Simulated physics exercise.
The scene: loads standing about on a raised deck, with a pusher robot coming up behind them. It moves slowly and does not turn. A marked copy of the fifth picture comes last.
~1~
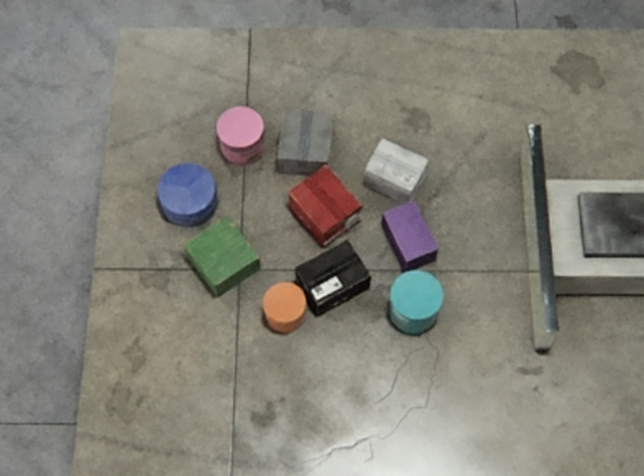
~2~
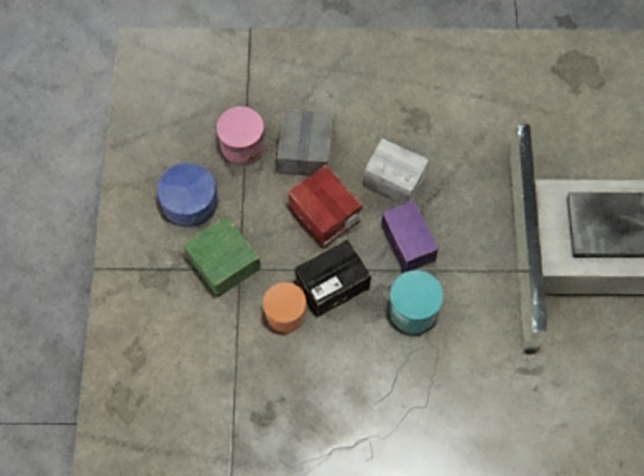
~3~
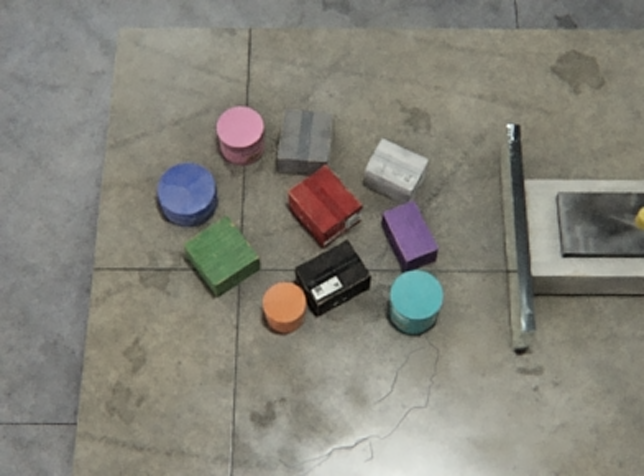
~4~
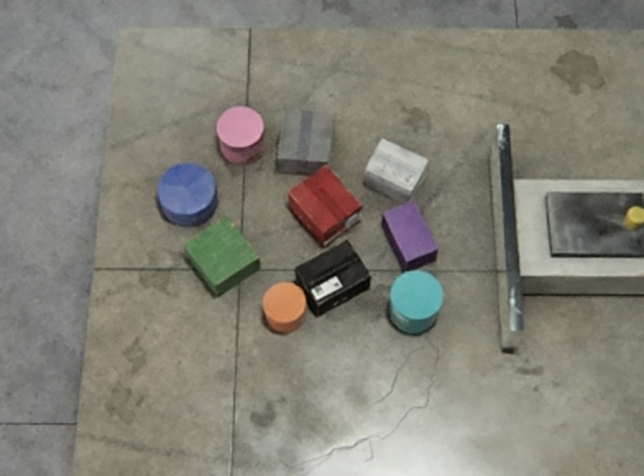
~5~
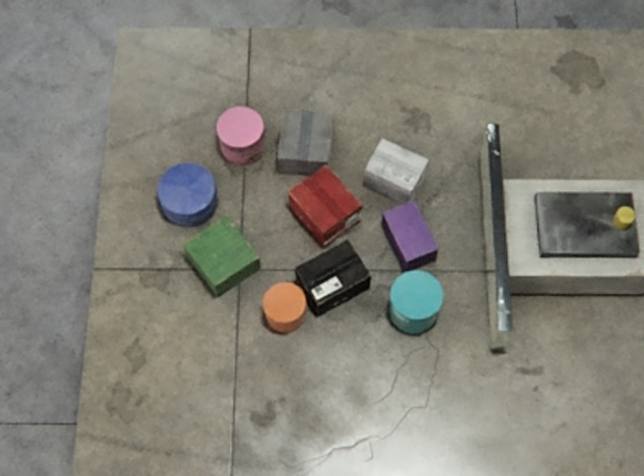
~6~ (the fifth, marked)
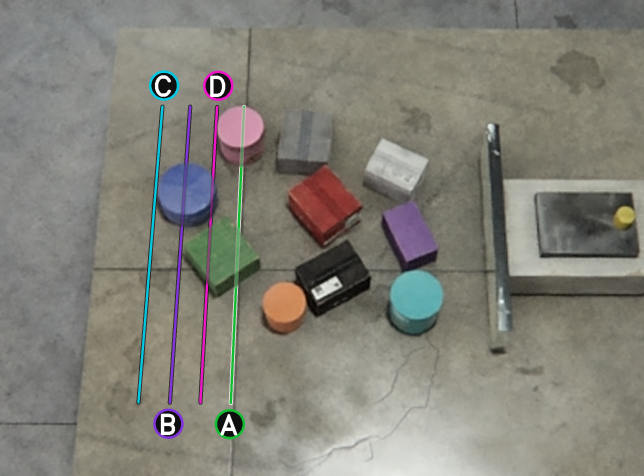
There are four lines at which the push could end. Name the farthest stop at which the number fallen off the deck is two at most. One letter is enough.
No farther than B.
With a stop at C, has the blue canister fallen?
By then, yes.
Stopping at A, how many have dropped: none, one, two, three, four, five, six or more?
In all, none.
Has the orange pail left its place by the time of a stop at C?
Yes.
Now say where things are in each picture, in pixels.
Purple crate (410, 237); black parcel (333, 278); white box (395, 173), in the first picture.
Robot (612, 224); pink pail (242, 136), in the second picture.
Robot (601, 224); orange pail (285, 308), in the third picture.
Robot (590, 224); turquoise pail (415, 303), in the fourth picture.
Robot (579, 224); green crate (223, 256); purple crate (410, 237); black parcel (333, 278), in the fifth picture.
On the marked copy, A at (238, 246); B at (181, 246); C at (151, 245); D at (209, 246).
Following B. Soon after the start, robot (463, 223); turquoise pail (351, 312); orange pail (278, 313).
Later, robot (348, 222); blue canister (152, 180); green crate (173, 260).
In the end, robot (259, 222); green crate over the edge; blue canister (105, 155); one fallen.
As for the rest, A is within the limit but short; C drops three; D is within the limit but short.
